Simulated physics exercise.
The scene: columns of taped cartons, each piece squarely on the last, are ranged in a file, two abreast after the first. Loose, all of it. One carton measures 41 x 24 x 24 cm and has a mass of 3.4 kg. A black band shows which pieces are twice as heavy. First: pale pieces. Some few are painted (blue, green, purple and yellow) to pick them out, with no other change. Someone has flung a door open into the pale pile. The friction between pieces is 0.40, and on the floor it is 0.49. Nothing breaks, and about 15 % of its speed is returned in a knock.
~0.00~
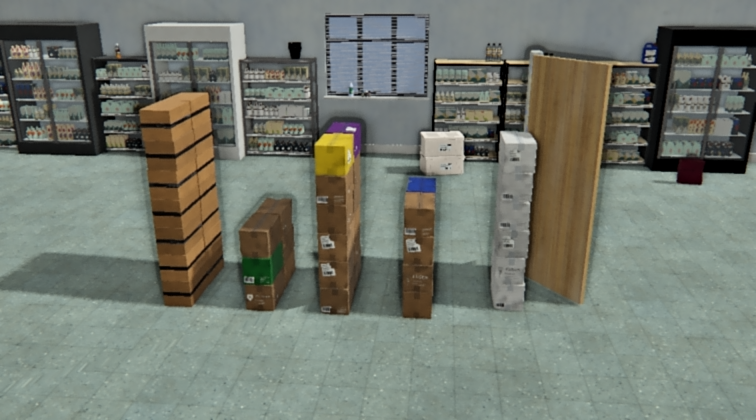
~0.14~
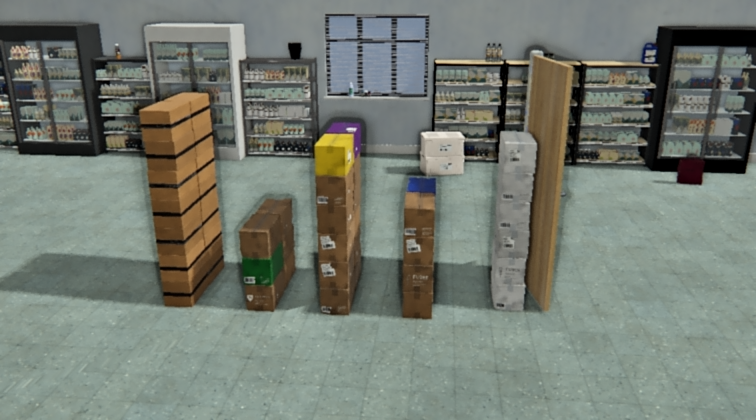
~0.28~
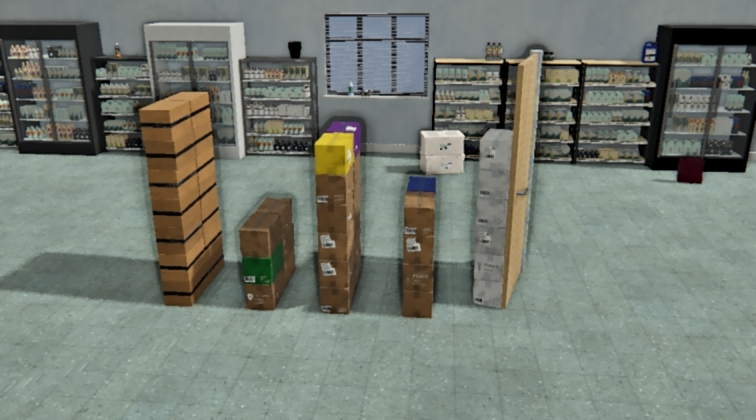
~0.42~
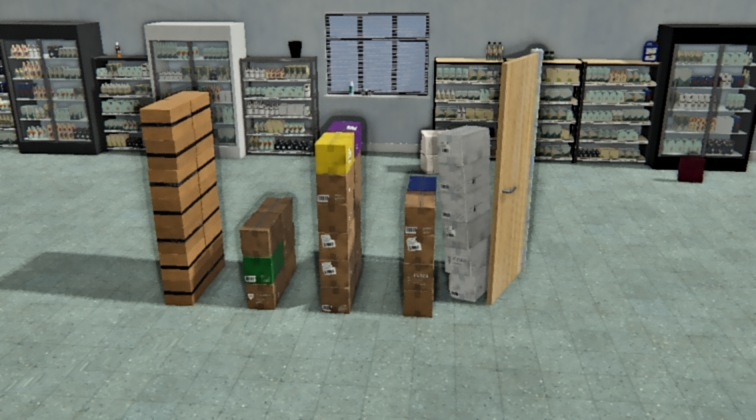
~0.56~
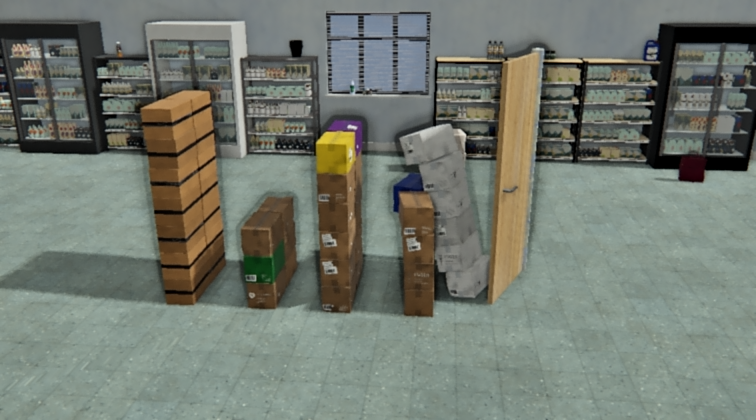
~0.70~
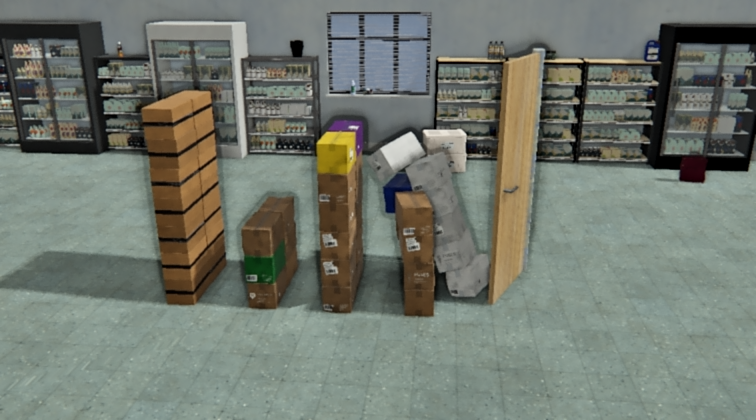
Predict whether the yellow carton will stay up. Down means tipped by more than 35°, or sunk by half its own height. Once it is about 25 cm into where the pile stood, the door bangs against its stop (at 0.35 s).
Prediction: It will.
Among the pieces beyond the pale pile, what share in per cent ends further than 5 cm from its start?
The answer is 40 percent.
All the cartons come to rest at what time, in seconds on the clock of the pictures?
Around 3.0 seconds.
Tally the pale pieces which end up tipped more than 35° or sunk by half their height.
The count is 5.
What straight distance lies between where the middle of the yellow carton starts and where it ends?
About 0 cm.
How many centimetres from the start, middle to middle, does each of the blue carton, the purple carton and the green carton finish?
Blue 110, purple 120, green 0.
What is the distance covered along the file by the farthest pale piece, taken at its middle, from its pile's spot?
Roughly 170 cm.
By 0.96 s, 5 of the pale pile down; none of the 40 other cartons down, 9 disturbed; yellow carton unmoved; blue carton tilted 26°.
By 1.32 s, 5 of the pale pile down; 3 of the 40 other cartons down; yellow carton unmoved; purple carton tilted 16°.
By 1.82 s, 5 of the pale pile down; 9 of the 40 other cartons down; yellow carton unmoved; blue carton tilted 54°, 43 cm lower.
When it is over (3.2 s), 5 of the pale pile down; 12 of the 40 other cartons down; yellow carton unmoved; blue carton tilted 46°, 47 cm lower; purple carton tilted 7°, 29 cm lower. In pixels of the last frame, middles, yellow carton near (337, 152), blue carton near (321, 237).
